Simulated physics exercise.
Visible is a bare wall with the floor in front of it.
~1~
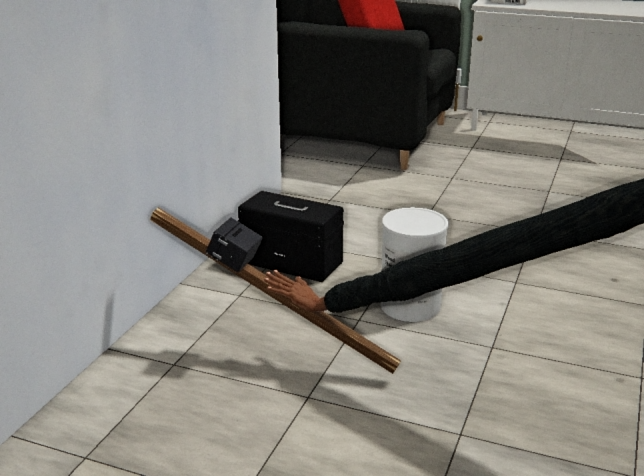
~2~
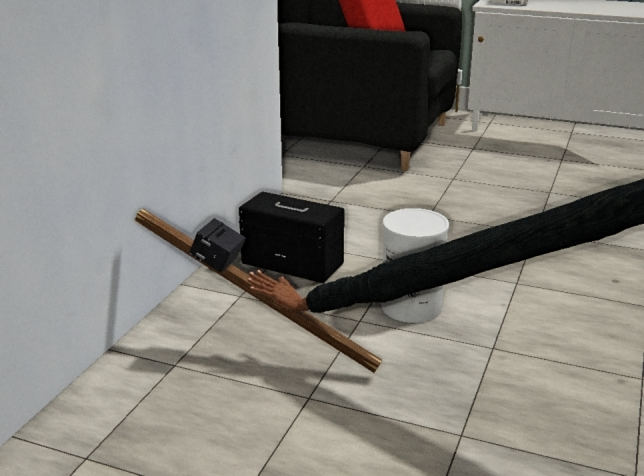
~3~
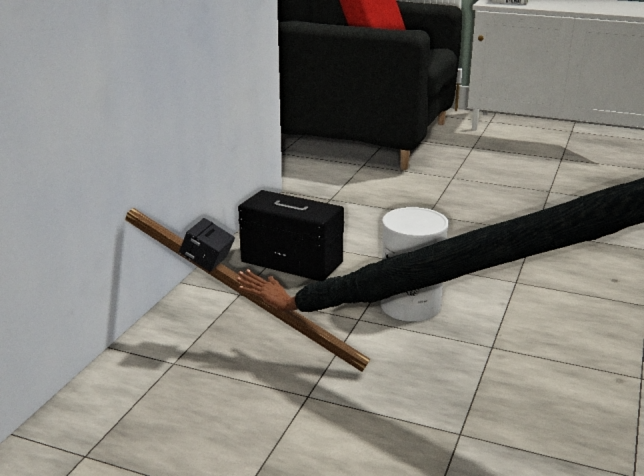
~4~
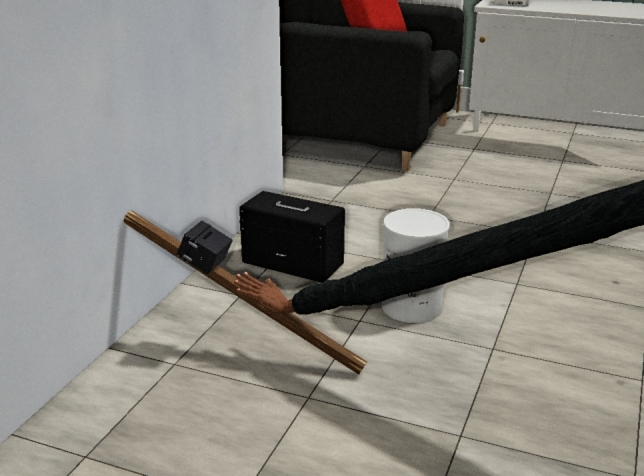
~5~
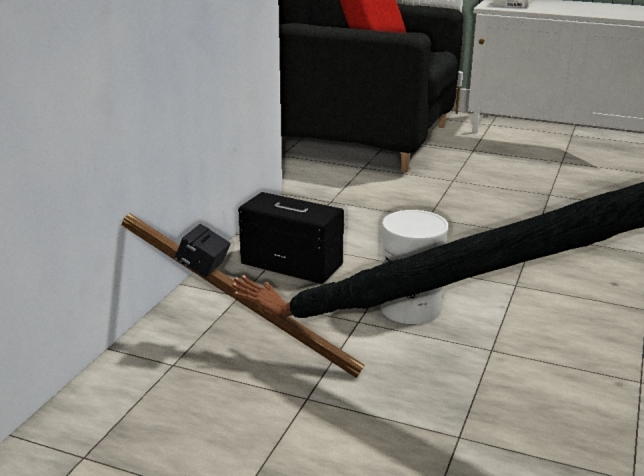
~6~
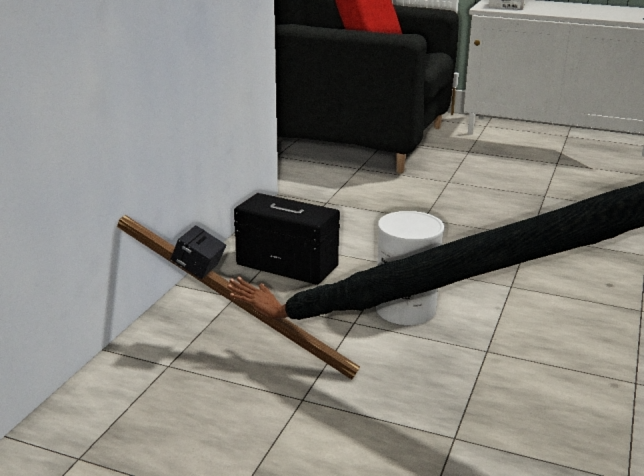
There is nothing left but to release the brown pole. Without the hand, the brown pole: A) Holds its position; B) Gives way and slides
Option B: Gives way and slides.
Then, 0.20 s past the last view, brown pole 7° lower than it was left near (242, 312).
Then, 0.30 s past the last view, brown pole 22° lower than it was left near (252, 343).
Then, 0.50 s past the last view, brown pole 25° lower than it was left near (255, 349).
Finally, moved from the start, brown pole; the other 2 still in place. Final places as the last picture's camera would see them, brown pole near (255, 349). The pole slides down.
